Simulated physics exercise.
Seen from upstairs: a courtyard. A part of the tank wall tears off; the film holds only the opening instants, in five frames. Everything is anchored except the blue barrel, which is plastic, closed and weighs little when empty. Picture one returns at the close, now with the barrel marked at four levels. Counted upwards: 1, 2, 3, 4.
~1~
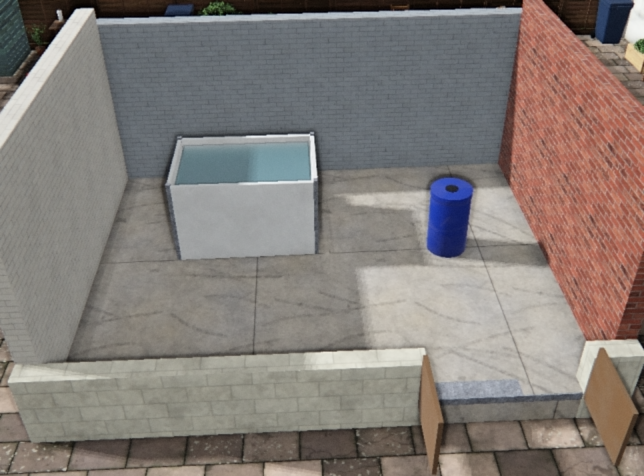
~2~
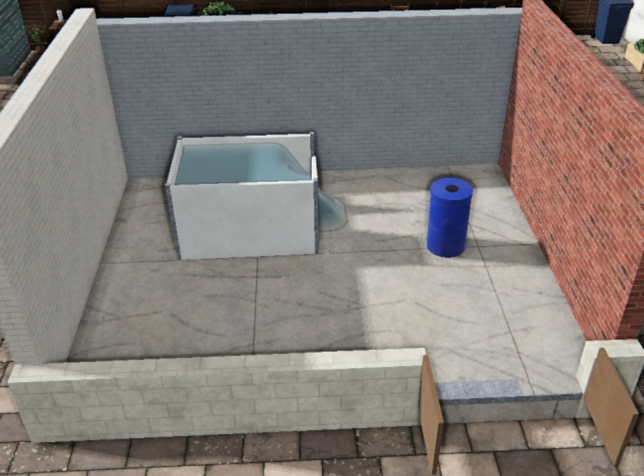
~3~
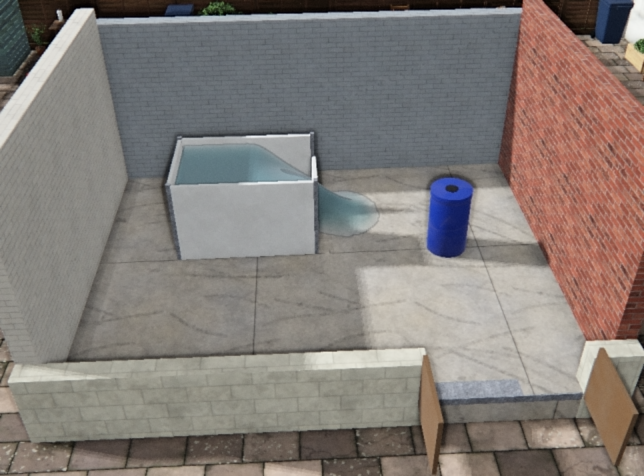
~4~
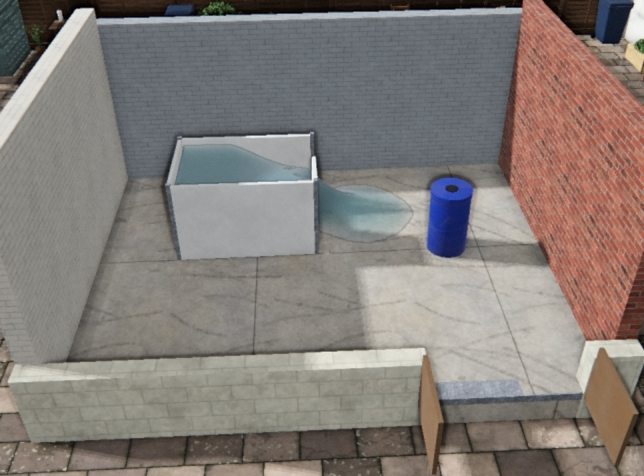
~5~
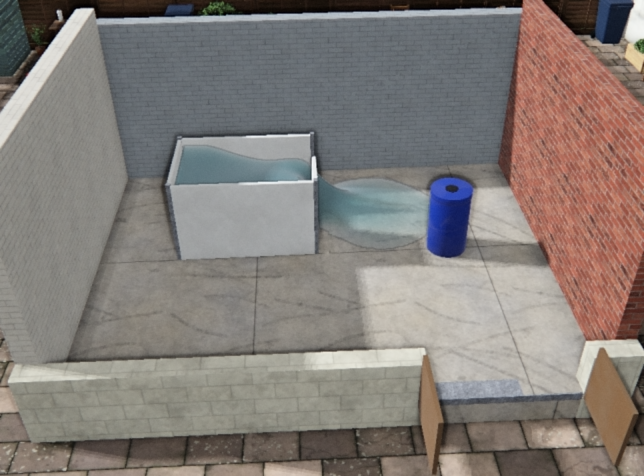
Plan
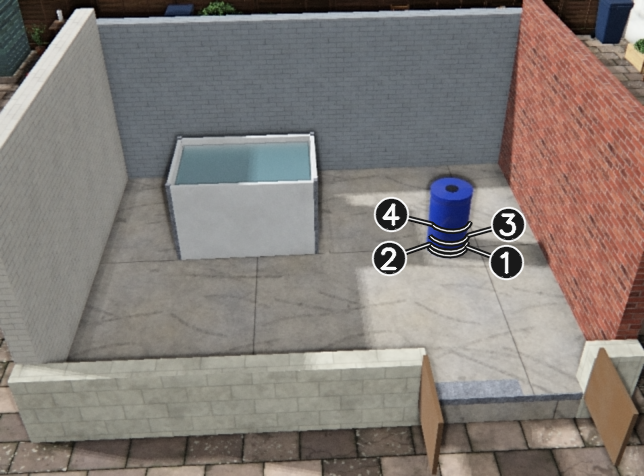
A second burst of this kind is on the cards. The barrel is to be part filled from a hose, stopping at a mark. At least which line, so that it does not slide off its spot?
I would pick mark 4.
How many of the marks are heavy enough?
One of them.
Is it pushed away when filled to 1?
Yes, it does.
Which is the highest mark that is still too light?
That would be 3.
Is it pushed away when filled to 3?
Yes.
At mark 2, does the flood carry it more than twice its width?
Yes.
On the marked copy, 1 at (450, 255); 2 at (451, 251); 3 at (452, 243); 4 at (453, 231); from the bottom up 1, 2, 3, 4.
Choosing 1, it is washed out through the gate.
Choosing 2, it is washed out through the gate.
Choosing 3, it is pushed about its own width away.
Choosing 4, it does not move.
